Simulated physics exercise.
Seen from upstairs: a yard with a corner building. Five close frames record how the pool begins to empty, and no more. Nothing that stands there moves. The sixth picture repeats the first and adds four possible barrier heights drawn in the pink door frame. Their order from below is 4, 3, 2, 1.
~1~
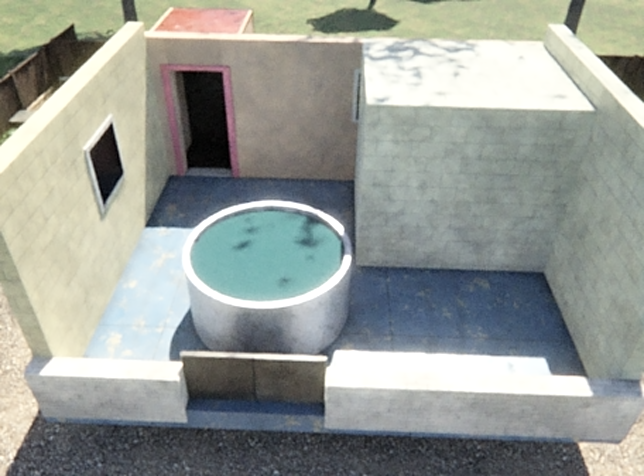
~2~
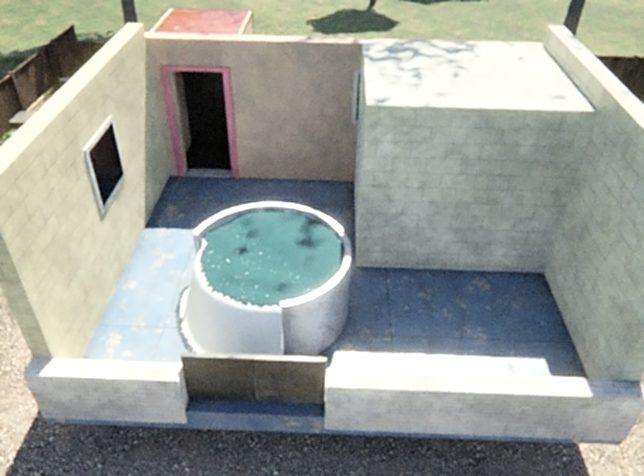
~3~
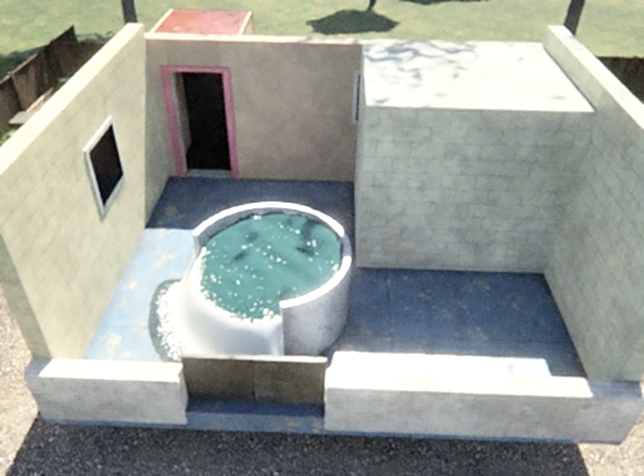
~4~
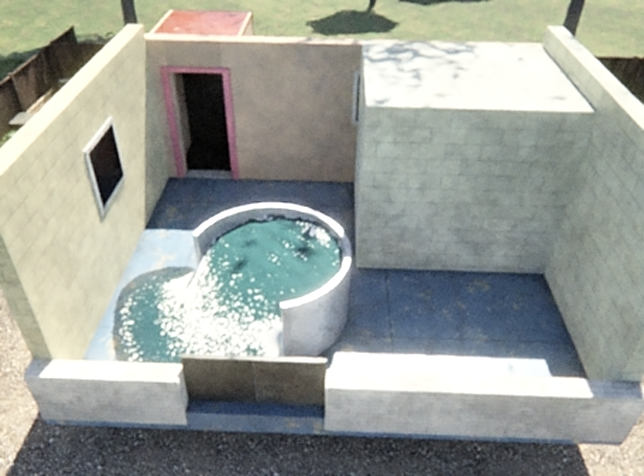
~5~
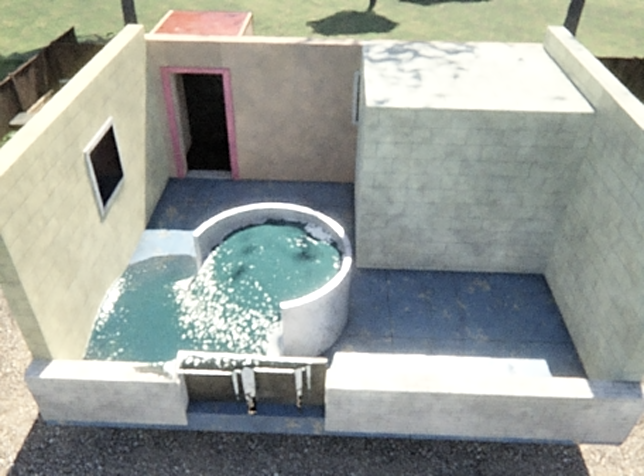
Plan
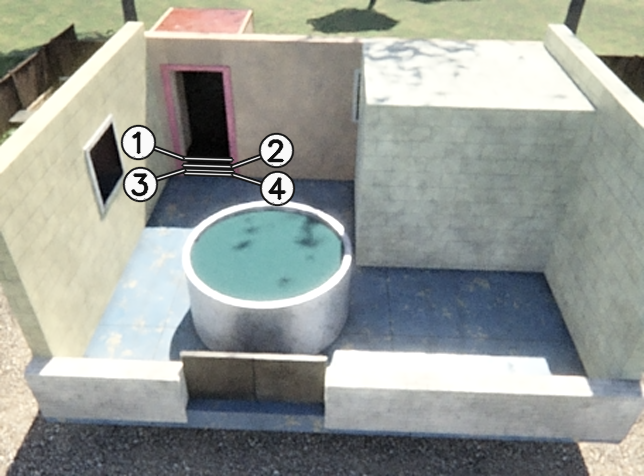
Water pours through the round pool's broken wall and spreads left across the walled yard.
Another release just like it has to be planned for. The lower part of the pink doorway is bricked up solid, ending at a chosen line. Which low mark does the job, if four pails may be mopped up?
Take 1.
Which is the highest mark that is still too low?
That would be 2.
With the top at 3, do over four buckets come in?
Yes, it does.
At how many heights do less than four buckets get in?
One.
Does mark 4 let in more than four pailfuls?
Yes, that goes wrong.
In white, 1 at (207, 159); 2 at (208, 166); 3 at (208, 171); 4 at (209, 174); from the bottom up 4, 3, 2, 1.
If 1 is chosen, a bucket or two gets in.
If 2 is chosen, about 12 bucketfuls get in.
If 3 is chosen, dozens of bucketfuls pour in.
If 4 is chosen, dozens of bucketfuls pour in.
